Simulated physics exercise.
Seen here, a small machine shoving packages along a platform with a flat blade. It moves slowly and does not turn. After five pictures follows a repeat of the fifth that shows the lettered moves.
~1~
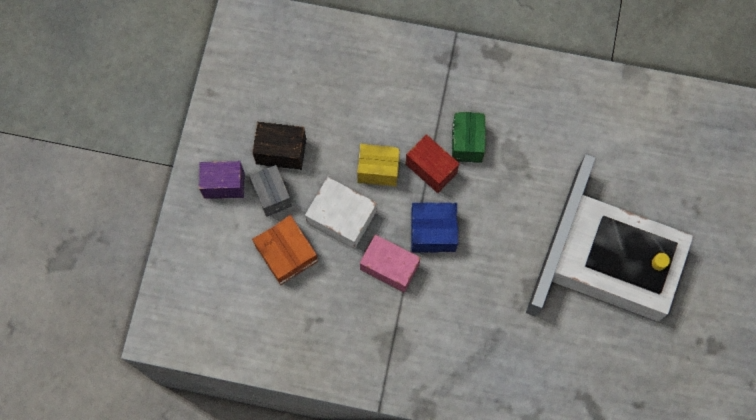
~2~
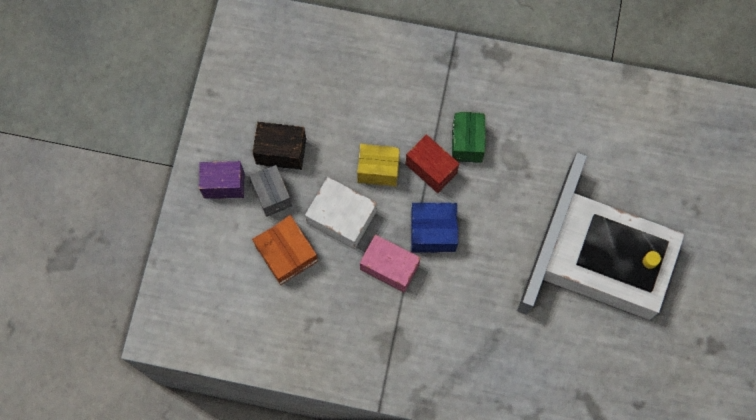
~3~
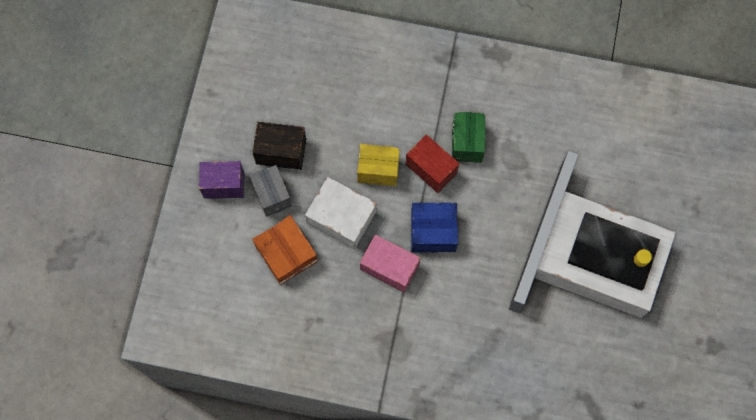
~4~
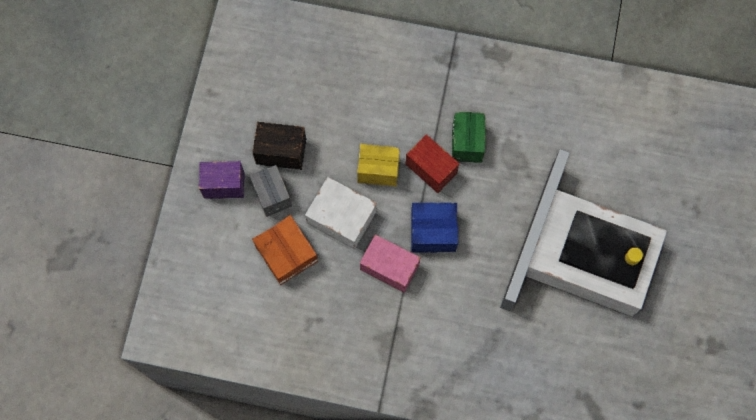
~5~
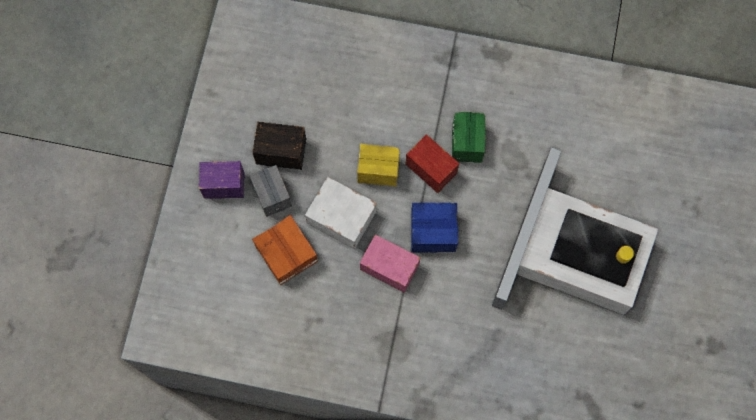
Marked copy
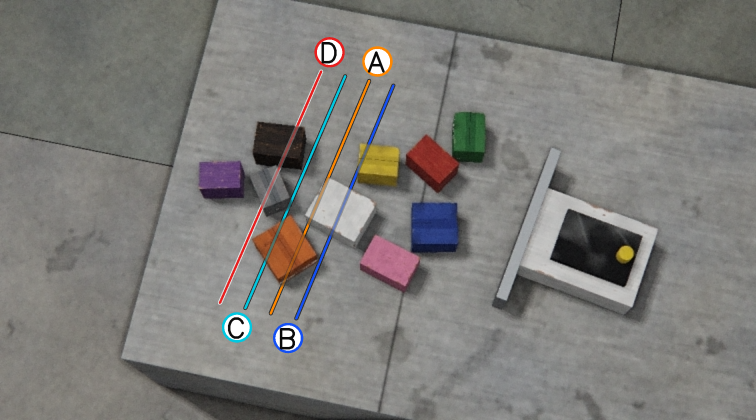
A small white machine with a flat grey blade crept slowly left across a concrete platform without turning, while the colourful blocks scattered in front of it stayed where they were, untouched.
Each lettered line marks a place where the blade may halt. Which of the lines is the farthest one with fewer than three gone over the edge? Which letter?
D is the last line within the limit.
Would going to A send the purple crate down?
Yes.
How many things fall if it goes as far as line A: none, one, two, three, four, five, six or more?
In all, one.
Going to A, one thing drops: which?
The purple crate.
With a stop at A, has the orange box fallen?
No.
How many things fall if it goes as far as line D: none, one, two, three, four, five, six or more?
By then, two.
On the marked copy, A at (321, 194); B at (346, 199); C at (297, 189); D at (272, 184).
Taking D. A third of the way, robot (497, 227); green parcel (449, 127); pink crate (382, 262).
Two thirds of the way, robot (402, 208); purple crate (186, 166); grey box (224, 170).
When it is over, robot (332, 194); purple crate over the edge; grey box over the edge; two fallen.
As for the rest, A is within the limit but short; B is within the limit but short; C is within the limit but short.
